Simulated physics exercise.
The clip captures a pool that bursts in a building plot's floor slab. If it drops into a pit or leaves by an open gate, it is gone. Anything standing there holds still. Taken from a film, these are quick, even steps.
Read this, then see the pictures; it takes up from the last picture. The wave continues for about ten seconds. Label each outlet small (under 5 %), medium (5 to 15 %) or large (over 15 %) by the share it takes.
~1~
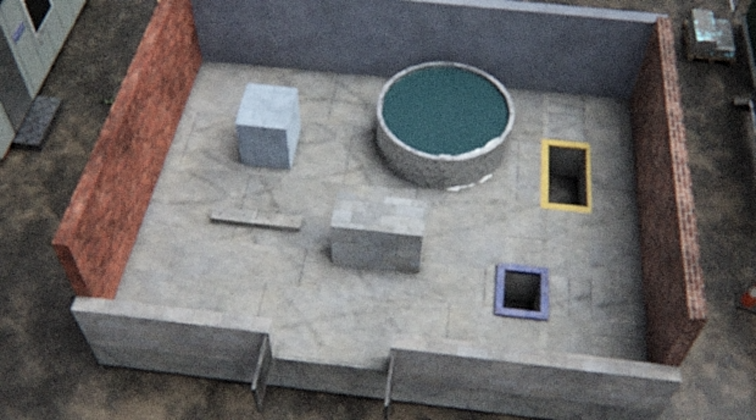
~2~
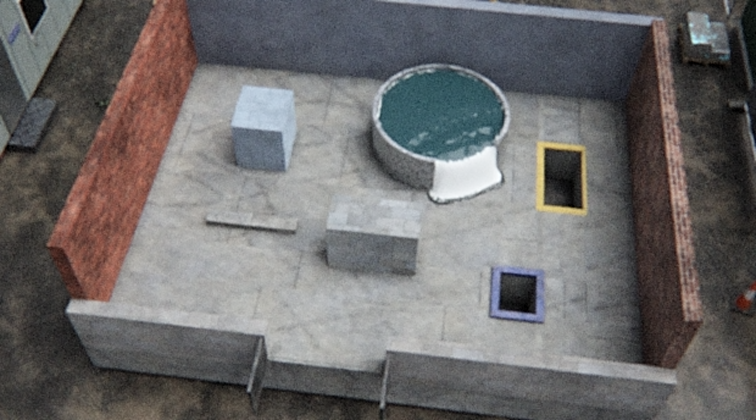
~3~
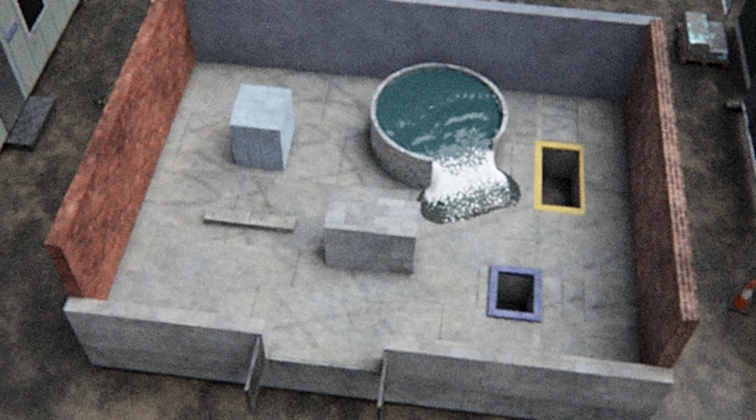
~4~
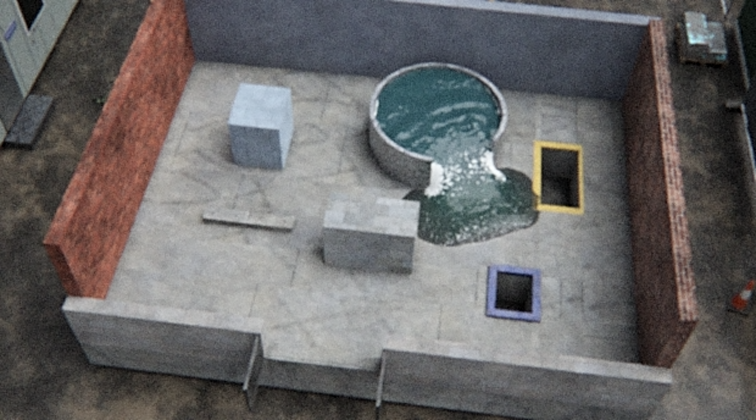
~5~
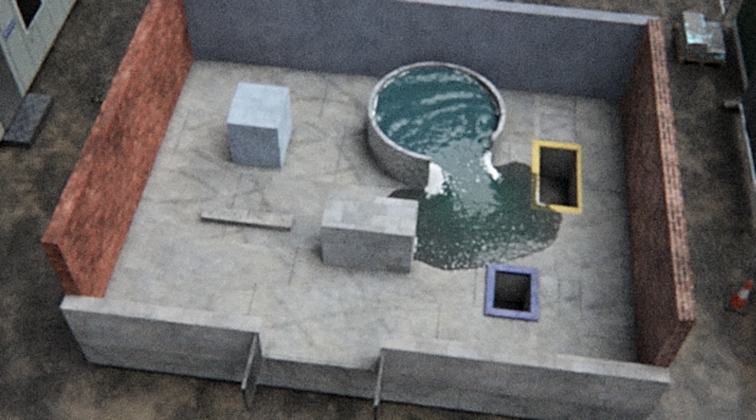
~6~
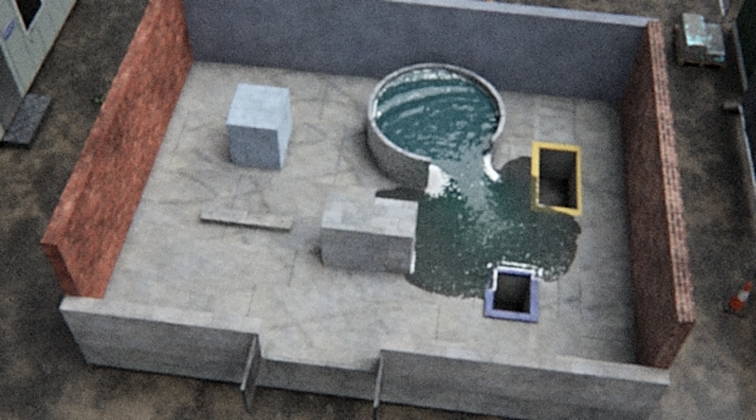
Labels: Gate: Medium, yellow pit: Medium, blue pit: Large.
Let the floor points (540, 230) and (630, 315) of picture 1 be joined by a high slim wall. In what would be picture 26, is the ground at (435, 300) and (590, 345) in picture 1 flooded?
Going in order, I'd say drenched and drenched.
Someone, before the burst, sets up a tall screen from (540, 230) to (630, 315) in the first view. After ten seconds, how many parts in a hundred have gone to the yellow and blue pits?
Percent shares - yellow: 12; blue: 25.
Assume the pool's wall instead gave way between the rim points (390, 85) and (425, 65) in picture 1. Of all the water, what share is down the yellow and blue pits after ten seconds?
I'd say the yellow pit gets around 4 percent and the blue pit around 0 percent.
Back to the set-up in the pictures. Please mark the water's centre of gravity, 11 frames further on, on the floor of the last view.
Somewhere around (460, 197) in the last view.
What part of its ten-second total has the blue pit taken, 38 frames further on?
Close to 90 out of every hundred.
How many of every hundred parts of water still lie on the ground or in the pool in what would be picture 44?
Near 70 percent, give or take.
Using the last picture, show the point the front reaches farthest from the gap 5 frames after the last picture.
The front tops out at about (628, 377).
A moment on, water covers 25 % of the floor; the gate 0 %, the yellow pit 1 %, the blue pit 3 %.
Next, water covers 30 % of the floor; the gate 0 %, the yellow pit 2 %, the blue pit 7 %.
Then, water covers 40 % of the floor; the gate 1 %, the yellow pit 3 %, the blue pit 11 %.
Later, water covers 55 % of the floor; the gate 4 %, the yellow pit 5 %, the blue pit 21 %.
In the end, water covers 70 % of the floor; the gate 7 %, the yellow pit 8 %, the blue pit 24 %.
